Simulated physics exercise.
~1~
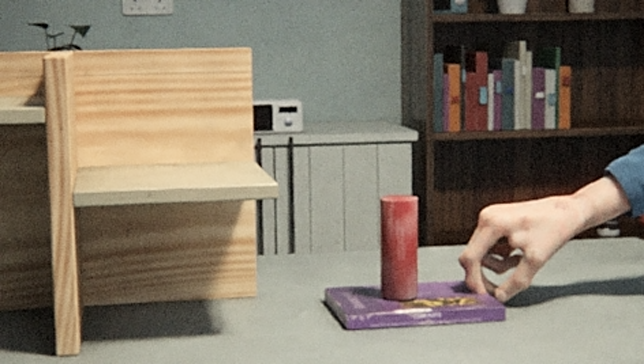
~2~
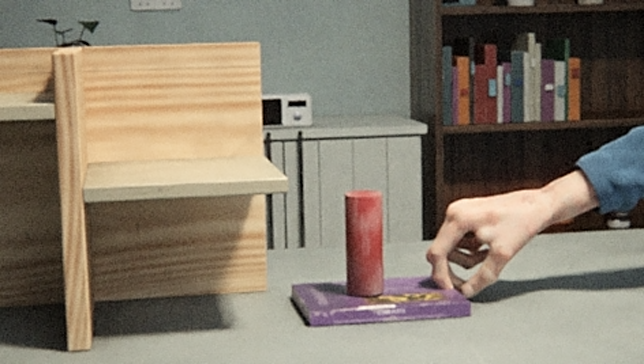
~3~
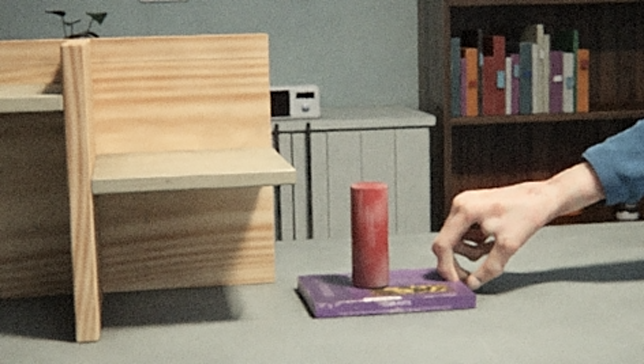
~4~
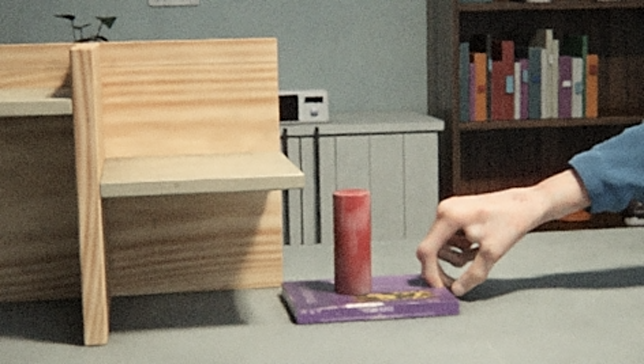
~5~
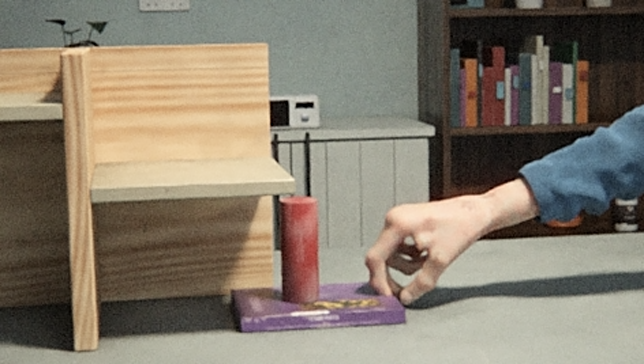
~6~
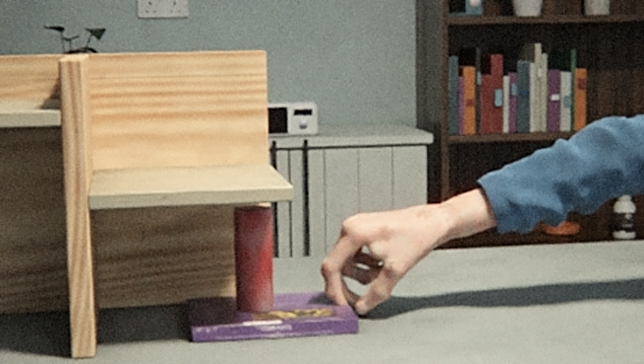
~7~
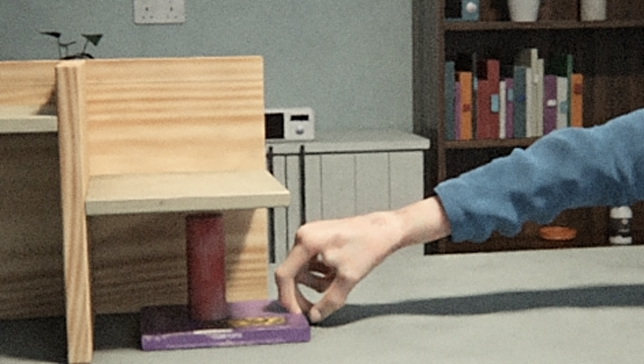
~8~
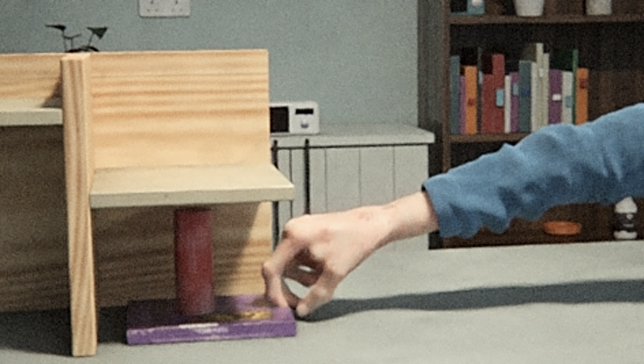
A hand in a blue sleeve reaches in from the right and grips the near edge of a flat purple packet with a red candle standing upright on it. They rest on a pale grey tabletop, seen from the front by a slightly swaying camera, with a light wooden shelf unit at left and a dark bookcase behind. After barely moving at first, the hand pushes the packet steadily left toward the low shelf. The candle rides along, passes beneath the shelf board without toppling, and ends upright underneath, the fingers still at the packet's edge.
